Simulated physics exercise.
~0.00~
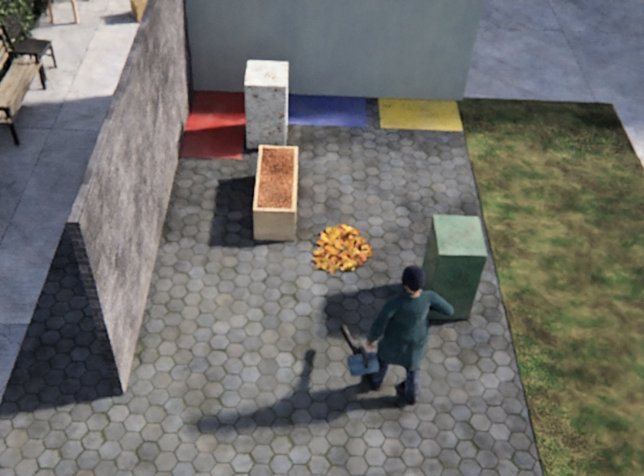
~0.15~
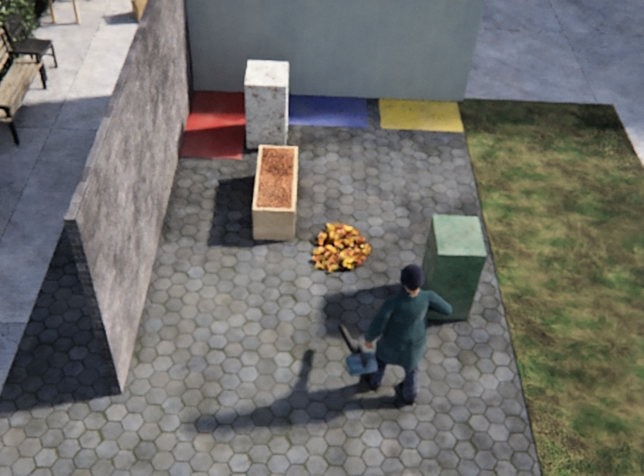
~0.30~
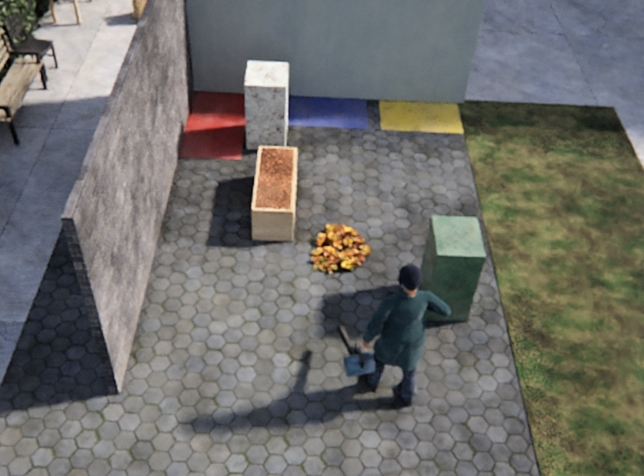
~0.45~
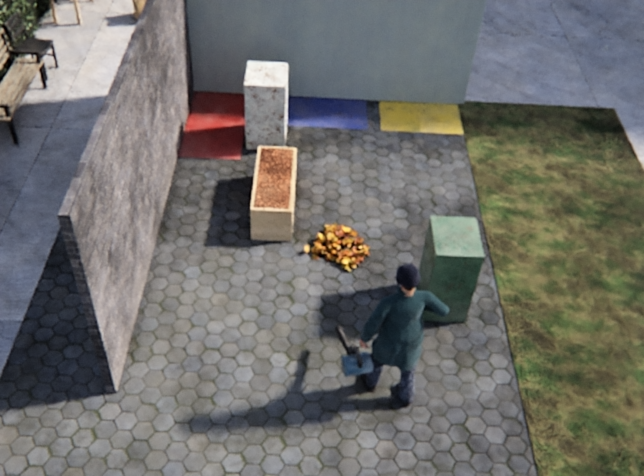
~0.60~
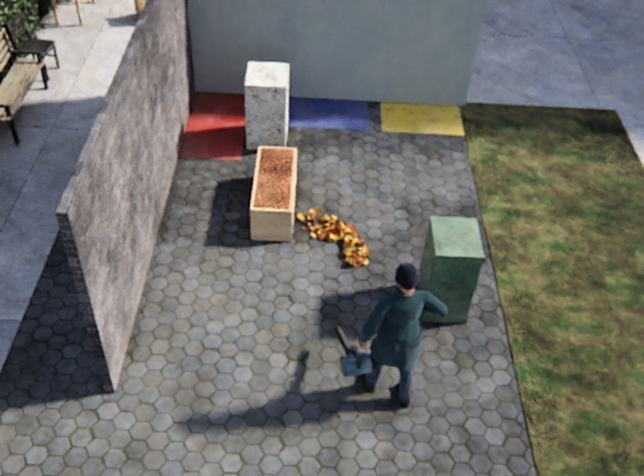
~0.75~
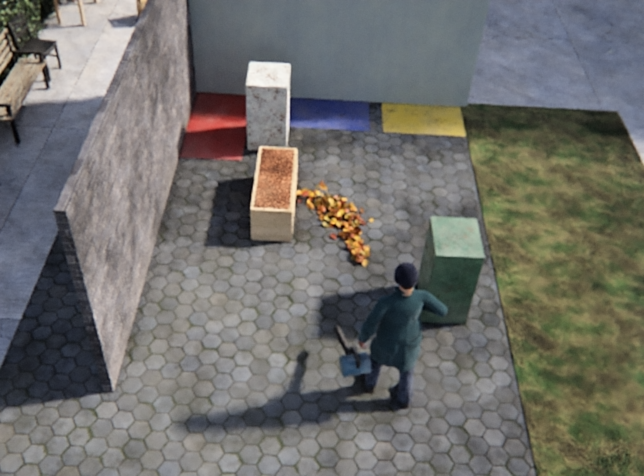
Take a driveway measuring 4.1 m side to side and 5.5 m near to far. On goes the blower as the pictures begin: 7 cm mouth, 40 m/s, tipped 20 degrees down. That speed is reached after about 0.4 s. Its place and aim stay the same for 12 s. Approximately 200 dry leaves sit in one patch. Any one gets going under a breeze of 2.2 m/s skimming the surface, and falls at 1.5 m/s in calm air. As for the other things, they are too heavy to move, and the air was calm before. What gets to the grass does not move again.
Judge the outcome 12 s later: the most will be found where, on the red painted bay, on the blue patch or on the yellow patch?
Most will be at the blue one.
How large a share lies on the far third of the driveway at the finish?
90 %.
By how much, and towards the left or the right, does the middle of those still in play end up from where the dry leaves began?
It shifted rightwards by roughly 0.4 m.
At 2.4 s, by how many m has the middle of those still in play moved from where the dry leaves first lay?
My estimate is about 1.8 m.
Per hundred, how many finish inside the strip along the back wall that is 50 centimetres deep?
About 40 %.
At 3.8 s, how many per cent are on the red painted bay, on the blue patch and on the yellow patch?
0 % red, 30 % blue, 0 % yellow.
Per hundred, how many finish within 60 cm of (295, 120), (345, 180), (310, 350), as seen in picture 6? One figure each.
First spot near 15 %, second near 0 %, third near 0 %.
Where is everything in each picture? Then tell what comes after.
The middle of the dry leaves is near (345, 252), none has stirred yet and the mouth of the blower is at (343, 328), in the first frame.
The middle of the dry leaves is near (344, 252), none has stirred yet, the yellow patch is centred on (420, 115), the red painted bay is centred on (216, 123) and the blue patch is centred on (326, 111), in the second frame.
The middle of the dry leaves is near (343, 252), none has stirred yet, the top of a planter is at (276, 177) and the top of a bin is at (458, 236), in the third frame.
The middle of the dry leaves is near (337, 248), the farthest in sight from the blower is at (343, 228) and about 15 % have left their places, in the fourth frame.
The middle of the dry leaves is near (344, 236), the farthest in sight from the blower is at (312, 212) and about 55 % have left their places, in the fifth frame.
The middle of the dry leaves is near (349, 224), the farthest in sight from the blower is at (318, 186) and about 80 % have left their places, in the sixth frame.
After 2.4 s the count stands so, 0 % are on the yellow patch, 0 % on the red painted bay and 18 % on the blue patch; the middle of those still in play is near (351, 156).
After 3.8 s the count stands so, 0 % are on the yellow patch, 0 % on the red painted bay and 33 % on the blue patch; the middle of those still in play is near (356, 139).
After 6.6 s the count stands so, 2 % are on the yellow patch, 2 % on the red painted bay and 46 % on the blue patch; the middle of those still in play is near (360, 127).
After 12.0 s, at the end, 8 % are on the yellow patch, 2 % on the red painted bay and 50 % on the blue patch; the middle of those still in play is near (363, 122).
